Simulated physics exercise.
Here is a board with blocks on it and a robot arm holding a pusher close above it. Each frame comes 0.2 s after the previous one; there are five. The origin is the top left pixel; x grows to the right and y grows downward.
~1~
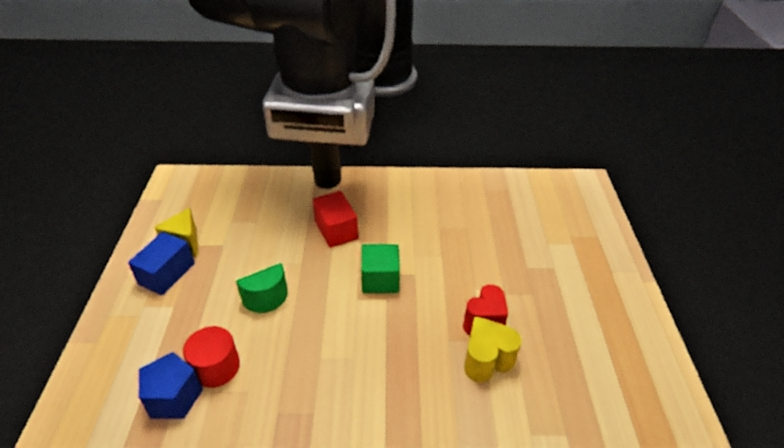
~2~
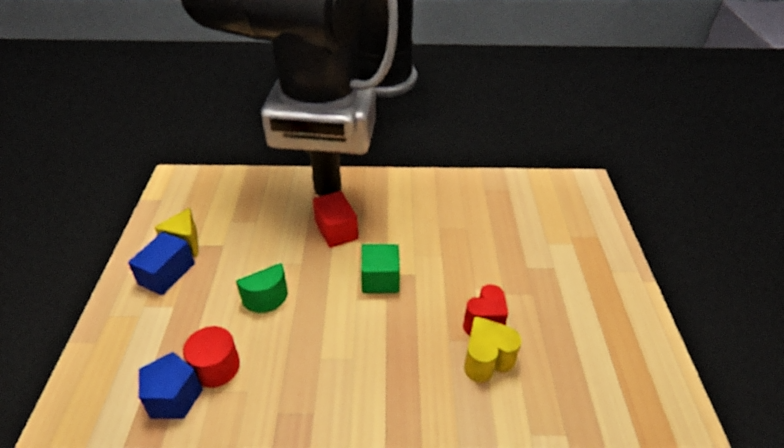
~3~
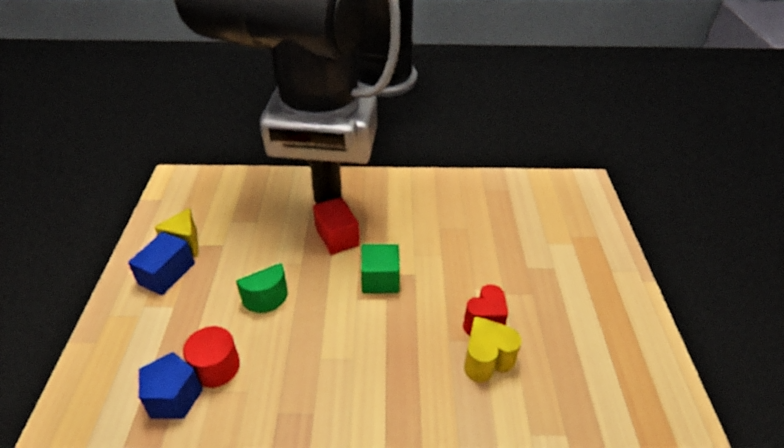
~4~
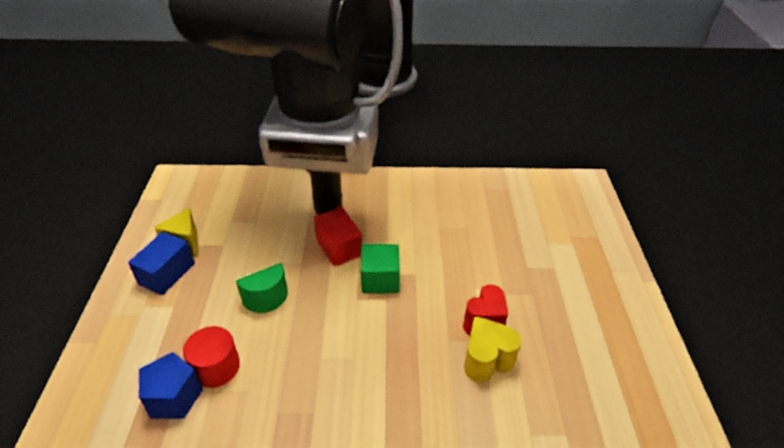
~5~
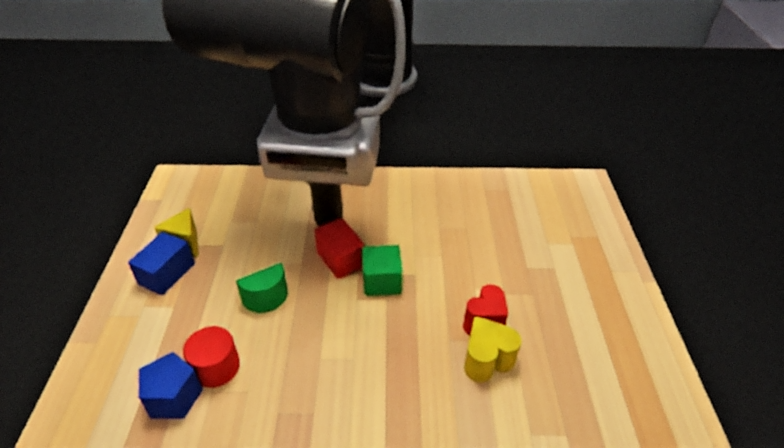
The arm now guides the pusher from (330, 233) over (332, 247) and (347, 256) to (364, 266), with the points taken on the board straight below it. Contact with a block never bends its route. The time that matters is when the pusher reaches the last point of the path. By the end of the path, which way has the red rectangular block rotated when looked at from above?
Rotation: Clockwise.
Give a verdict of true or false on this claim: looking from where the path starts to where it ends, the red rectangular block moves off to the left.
Verdict: False.
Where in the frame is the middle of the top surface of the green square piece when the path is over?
Just about (397, 276).
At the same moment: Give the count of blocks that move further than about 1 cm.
Two will move.
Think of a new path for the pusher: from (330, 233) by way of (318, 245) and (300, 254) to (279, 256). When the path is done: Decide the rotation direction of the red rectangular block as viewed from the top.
Anticlockwise.
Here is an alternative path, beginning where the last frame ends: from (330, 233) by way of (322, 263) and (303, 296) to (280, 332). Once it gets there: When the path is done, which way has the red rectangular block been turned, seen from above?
Counter-clockwise, from overhead.
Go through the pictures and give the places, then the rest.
Tip of the pusher (328, 181), middles of tops, green D-shaped block (263, 278), red rectangular block (335, 207), green square piece (380, 257), in the first frame.
Pusher (328, 190), nothing pushed, in the second frame.
Pusher (328, 199), red rectangular block (336, 214), in the third frame.
Pusher (328, 209), red rectangular block (337, 225), in the fourth frame.
Pusher (329, 220), green D-shaped block (263, 278), red rectangular block (339, 236), green square piece (382, 259), in the fifth frame.
The first path, step by step. Halfway along, pusher (338, 239); red rectangular block (346, 258); green square piece (395, 272), turned 45° anticlockwise.
At the end, pusher (363, 253); green D-shaped block unmoved; red rectangular block (356, 275), turned 45° clockwise; green square piece (397, 276), turned 65° anticlockwise.
